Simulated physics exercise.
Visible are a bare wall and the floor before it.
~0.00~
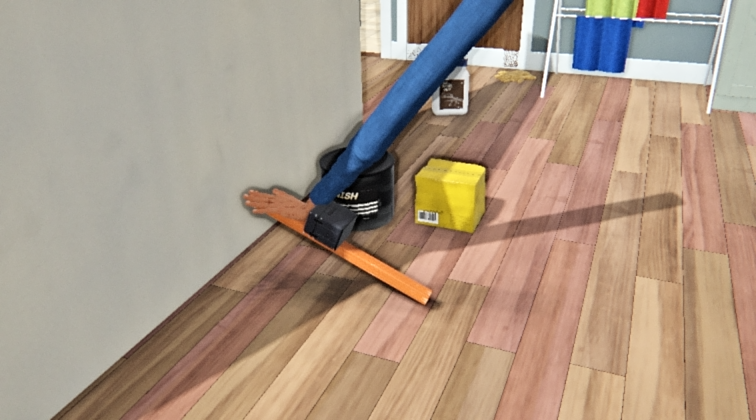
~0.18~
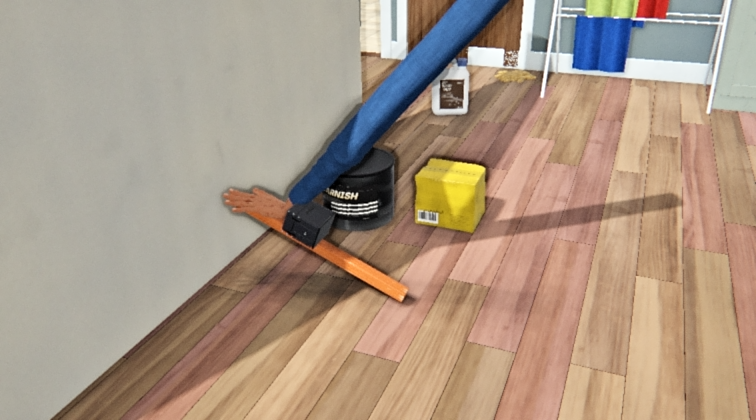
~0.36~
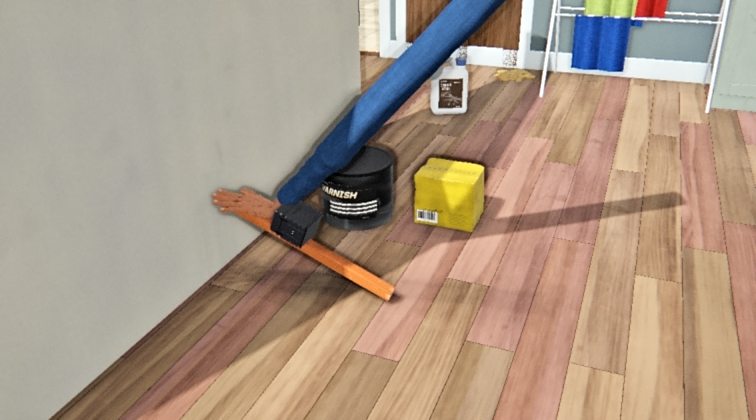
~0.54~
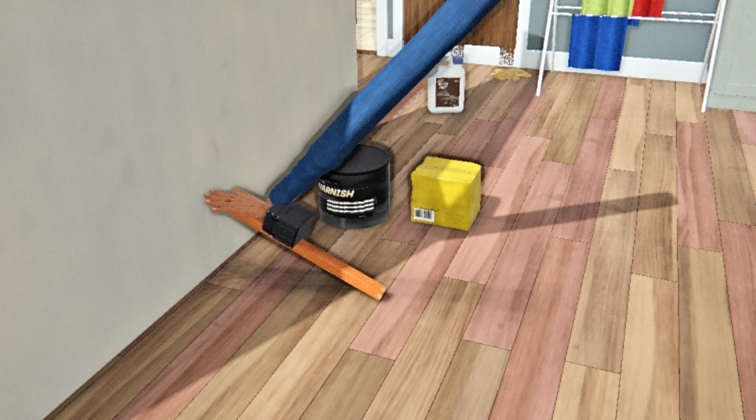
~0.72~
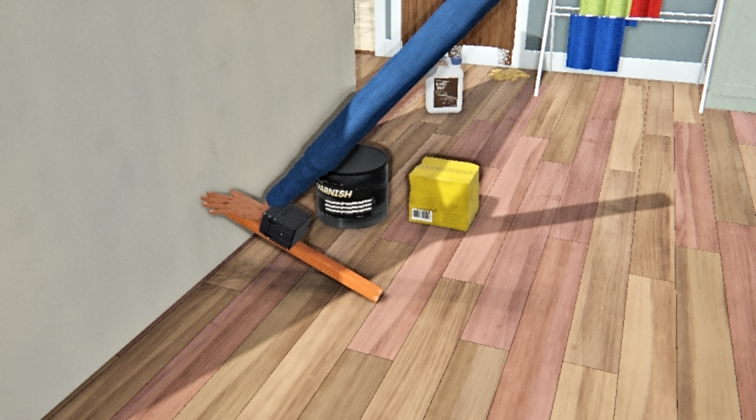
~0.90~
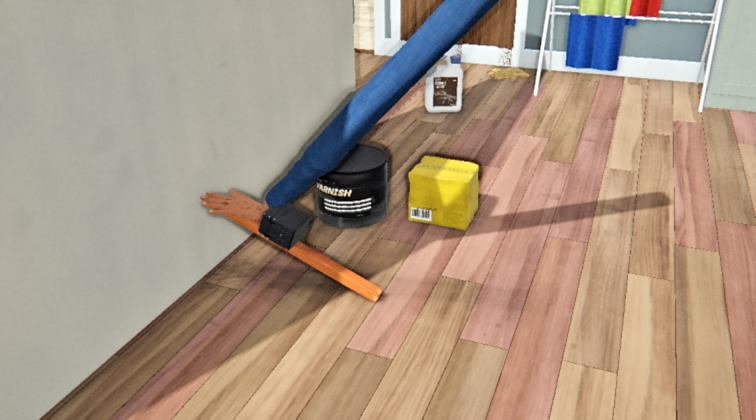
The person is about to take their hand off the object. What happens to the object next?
It slides down.
After 1.32 s, orange pole 23° lower than it was left near (303, 278).
After 1.76 s, orange pole 22° lower than it was left near (303, 279).
At rest (2.2 s), moved from the start, orange pole; the other 2 in place. Seen from the same camera at the end, orange pole near (303, 279). The pole slides down.
